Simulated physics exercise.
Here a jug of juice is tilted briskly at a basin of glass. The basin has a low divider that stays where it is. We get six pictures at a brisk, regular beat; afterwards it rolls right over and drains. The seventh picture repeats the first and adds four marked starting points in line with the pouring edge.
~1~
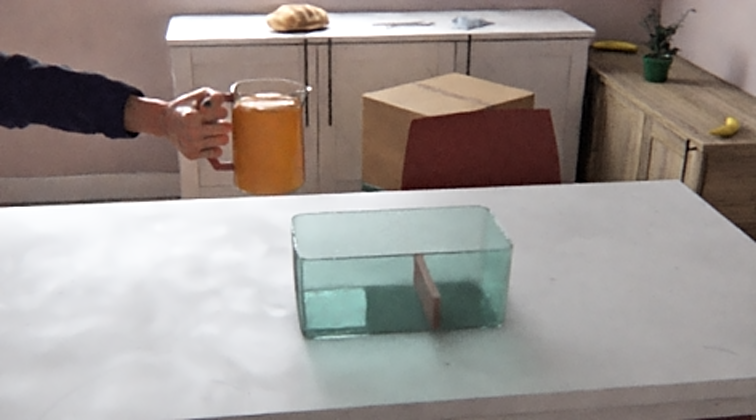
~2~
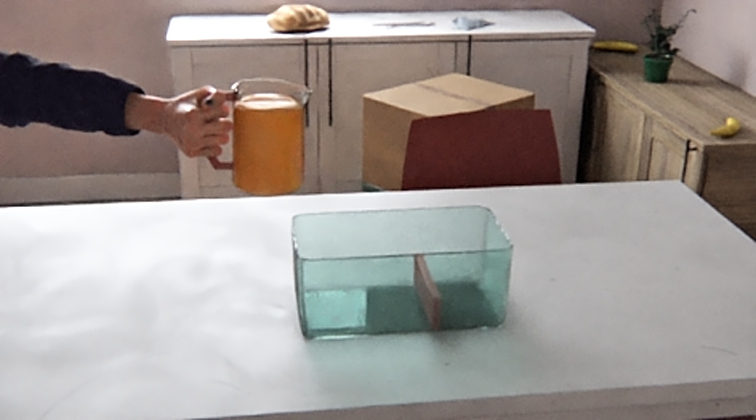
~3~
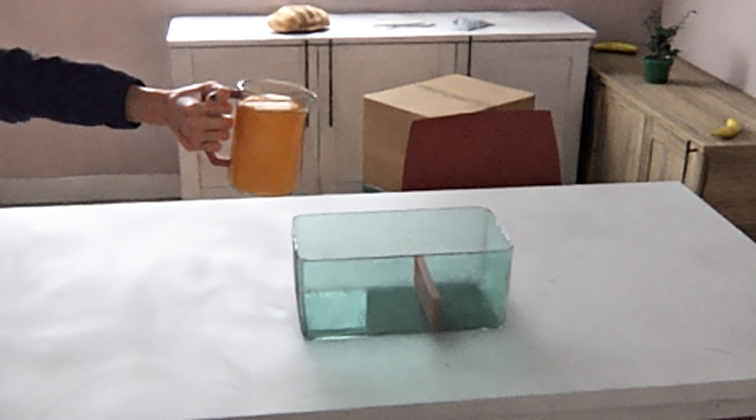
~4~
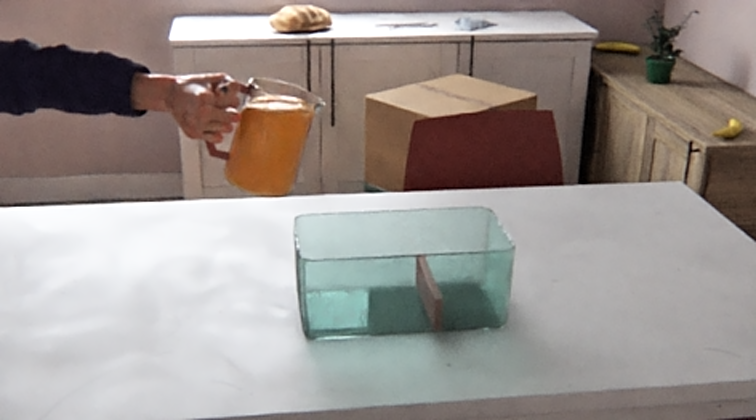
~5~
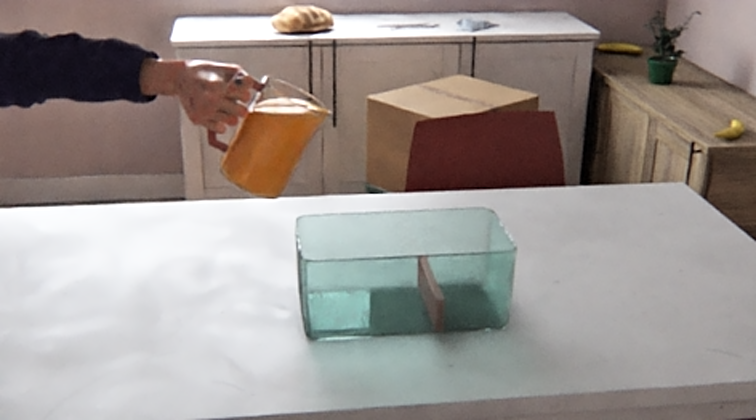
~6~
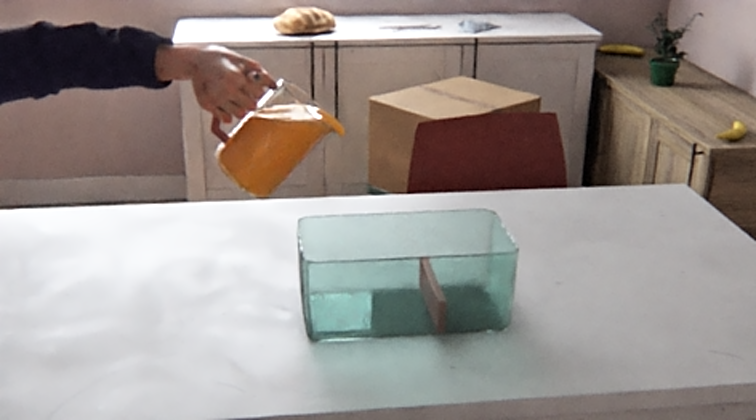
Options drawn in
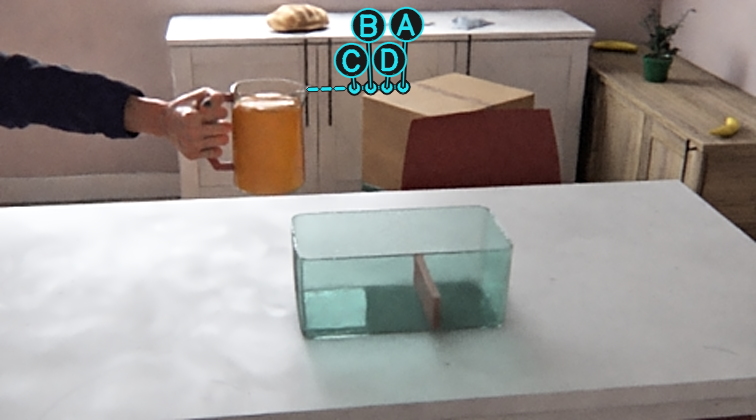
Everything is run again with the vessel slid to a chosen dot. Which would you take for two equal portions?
Take B.
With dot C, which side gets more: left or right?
More ends on the left.
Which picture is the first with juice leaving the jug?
In picture 6.
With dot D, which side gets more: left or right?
More ends on the right.
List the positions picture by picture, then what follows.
Upright, lip at (308, 89); basin from (300, 336) to (504, 323); top of the wall at (427, 274); nothing has left yet.
Upright, lip at (310, 91); nothing has left yet.
Tipped about 8°, lip at (315, 96); nothing has left yet.
Tipped about 17°, lip at (323, 103); nothing has left yet.
Tipped about 28°, lip at (331, 115); nothing has left yet.
Tipped about 42°, lip at (337, 130); juice is over the lip, down to (337, 130).
On the marked copy, A at (403, 86); B at (370, 87); C at (354, 88); D at (386, 87).
If A is chosen, about 21 % ends left of the wall and 75 % right of it; 4 % is lost outside.
If B is chosen, about 51 % ends left of the wall and 48 % right of it.
If C is chosen, about 82 % ends left of the wall and 13 % right of it; 6 % is lost outside.
If D is chosen, about 21 % ends left of the wall and 77 % right of it.
